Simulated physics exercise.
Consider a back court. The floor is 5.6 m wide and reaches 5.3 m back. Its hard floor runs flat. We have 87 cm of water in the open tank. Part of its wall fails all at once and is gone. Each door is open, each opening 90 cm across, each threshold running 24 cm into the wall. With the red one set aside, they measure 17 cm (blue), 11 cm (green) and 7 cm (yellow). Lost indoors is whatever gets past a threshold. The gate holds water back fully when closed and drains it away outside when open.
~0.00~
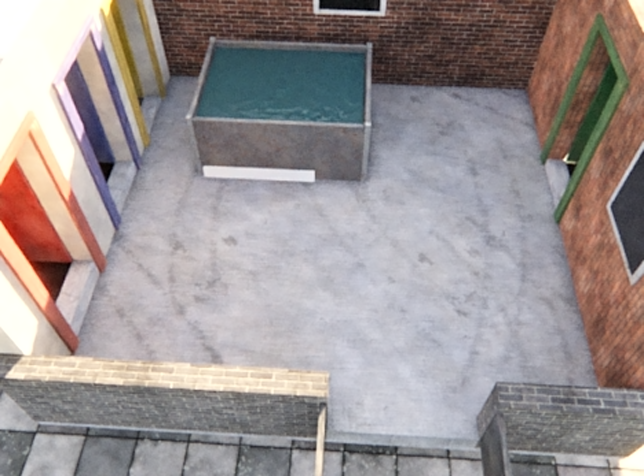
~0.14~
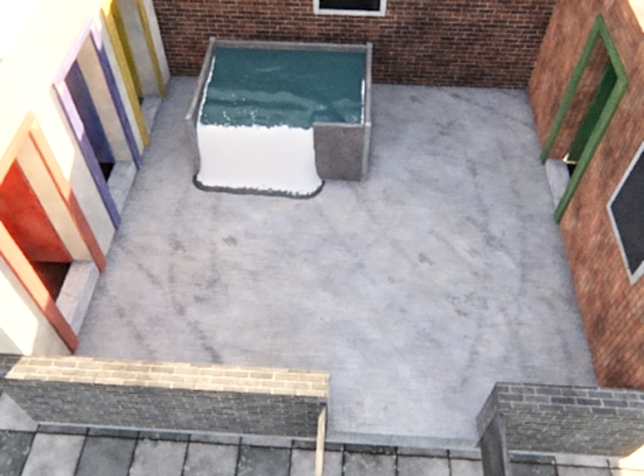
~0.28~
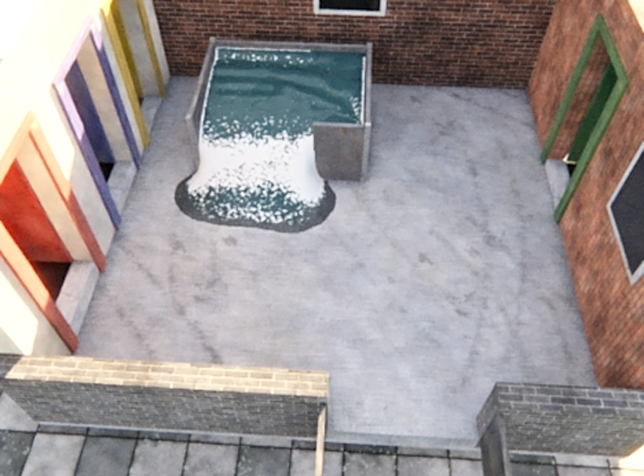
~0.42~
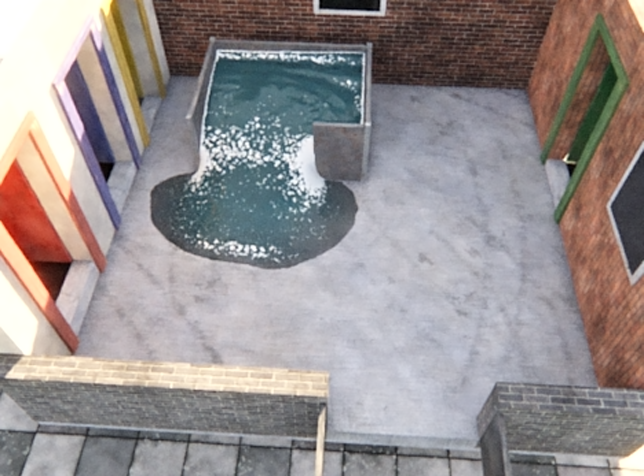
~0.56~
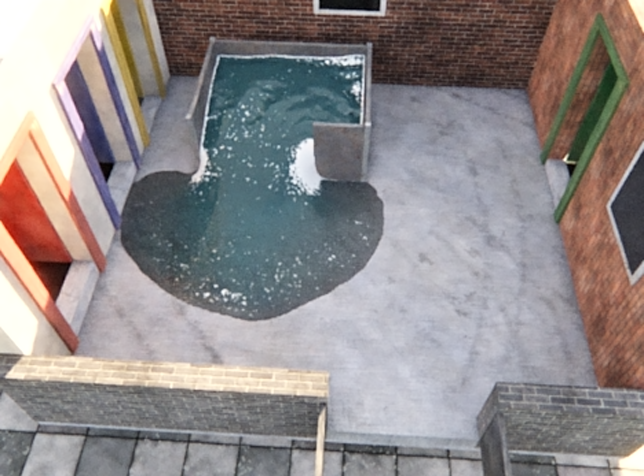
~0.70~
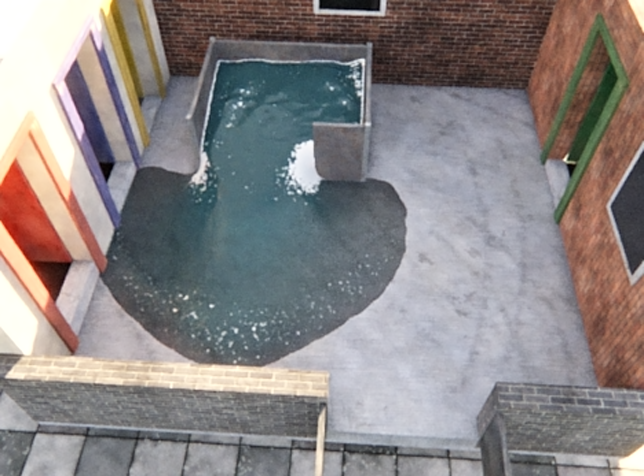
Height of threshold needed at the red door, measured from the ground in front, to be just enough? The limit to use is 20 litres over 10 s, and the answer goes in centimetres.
Approximately 30 cm.
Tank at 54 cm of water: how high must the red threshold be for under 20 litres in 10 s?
A step of about 17 cm does it.
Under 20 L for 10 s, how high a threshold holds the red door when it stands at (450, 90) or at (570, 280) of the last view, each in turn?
In turn: About 11.0 cm, about 15 cm.
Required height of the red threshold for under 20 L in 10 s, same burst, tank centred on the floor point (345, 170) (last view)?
Then roughly 26 cm.
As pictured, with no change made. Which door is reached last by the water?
Answer: Green.
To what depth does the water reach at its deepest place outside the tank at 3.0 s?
Max depth: About 30 cm.
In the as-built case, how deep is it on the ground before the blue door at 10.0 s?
Some 8.0 cm.
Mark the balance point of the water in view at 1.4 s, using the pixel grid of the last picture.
Around (255, 211).
After 1.4 s water covers 45 % of the floor, deepest (62 cm) near (60, 391); 22 cm at the red door, 0 litres in over its 25 cm threshold.
After 3.0 s water covers 50 % of the floor, deepest (30 cm) near (206, 281); 28 cm at the red door, 35 litres in over its 25 cm threshold.
After 10.0 s water covers 95 % of the floor, deepest (16 cm) near (177, 93); 6 cm at the red door, 40 litres in over its 25 cm threshold.
At the red door as built, the water arrived by 0.9 s and peaked near 36 cm at 2.6 s.
With a threshold of 25 cm, 41 litres would have come in within the 10 s; with 33.5 cm, 12 litres. So under 20 litres takes about 30 cm.
